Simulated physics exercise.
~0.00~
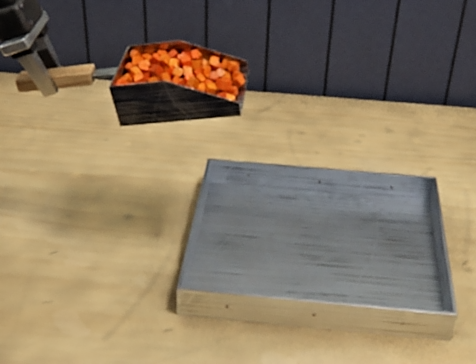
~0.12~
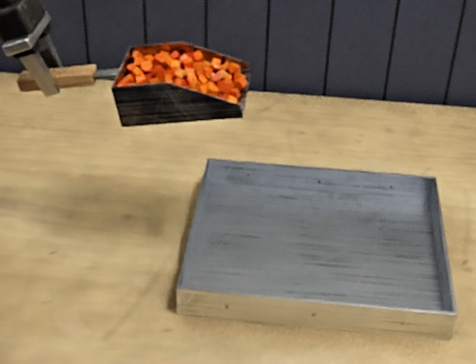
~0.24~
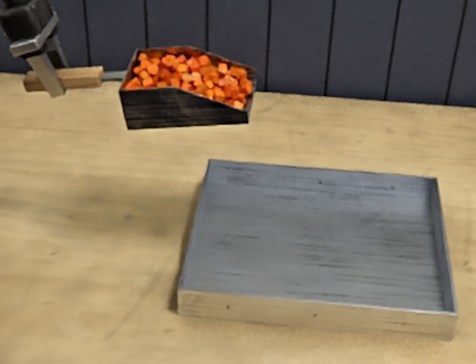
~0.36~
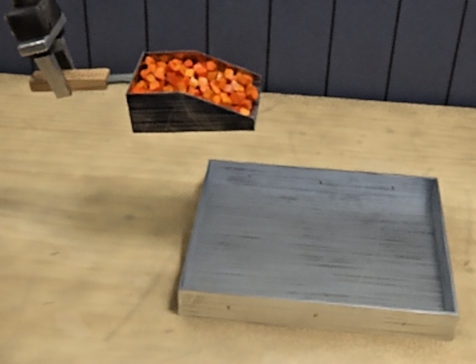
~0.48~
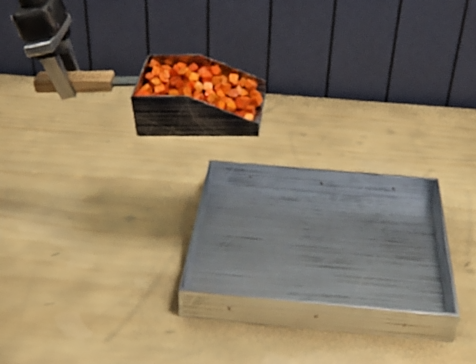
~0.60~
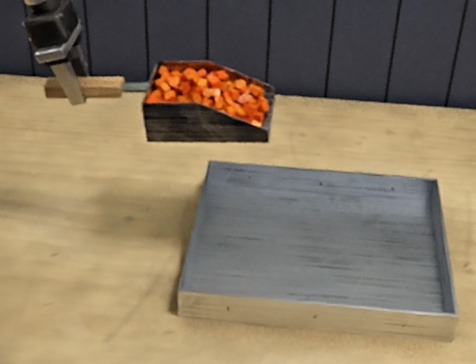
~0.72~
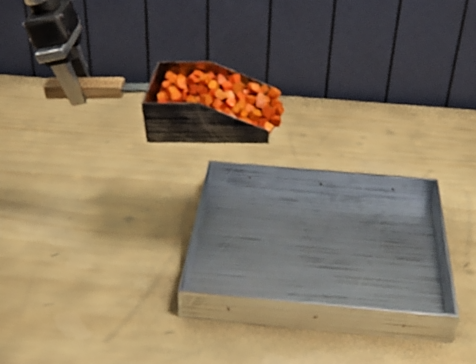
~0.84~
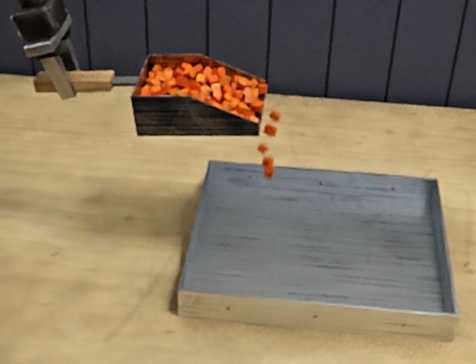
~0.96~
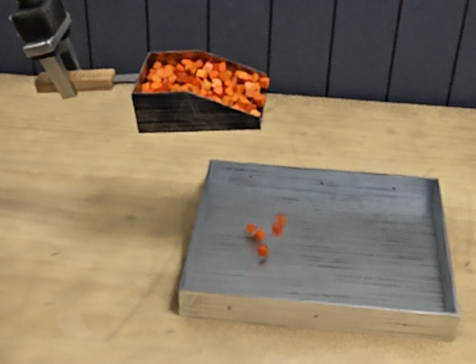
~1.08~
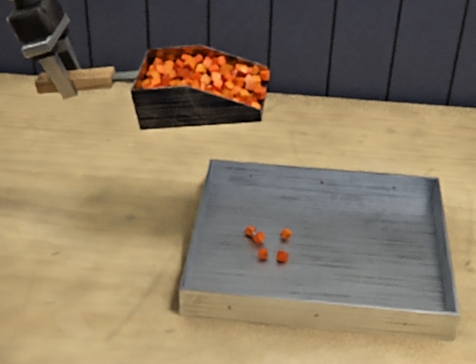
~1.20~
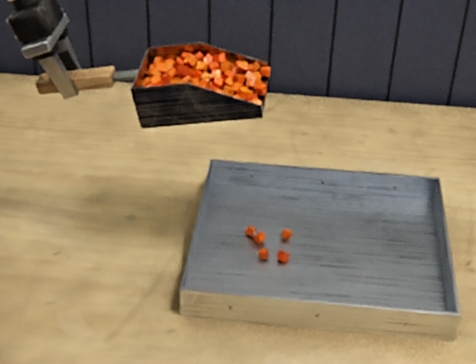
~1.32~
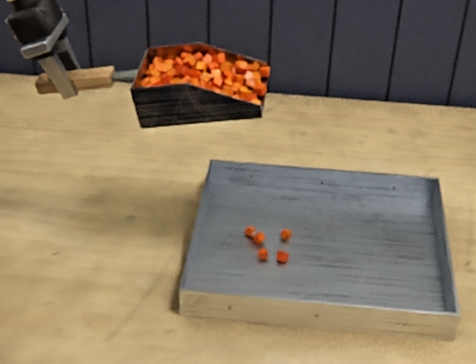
A robot arm moved a dark scoop heaped with orange vegetable dice slightly right and down toward a gray tray, then drew back a little as a few pieces tumbled off the front, leaving five in the tray and the scoop still full.
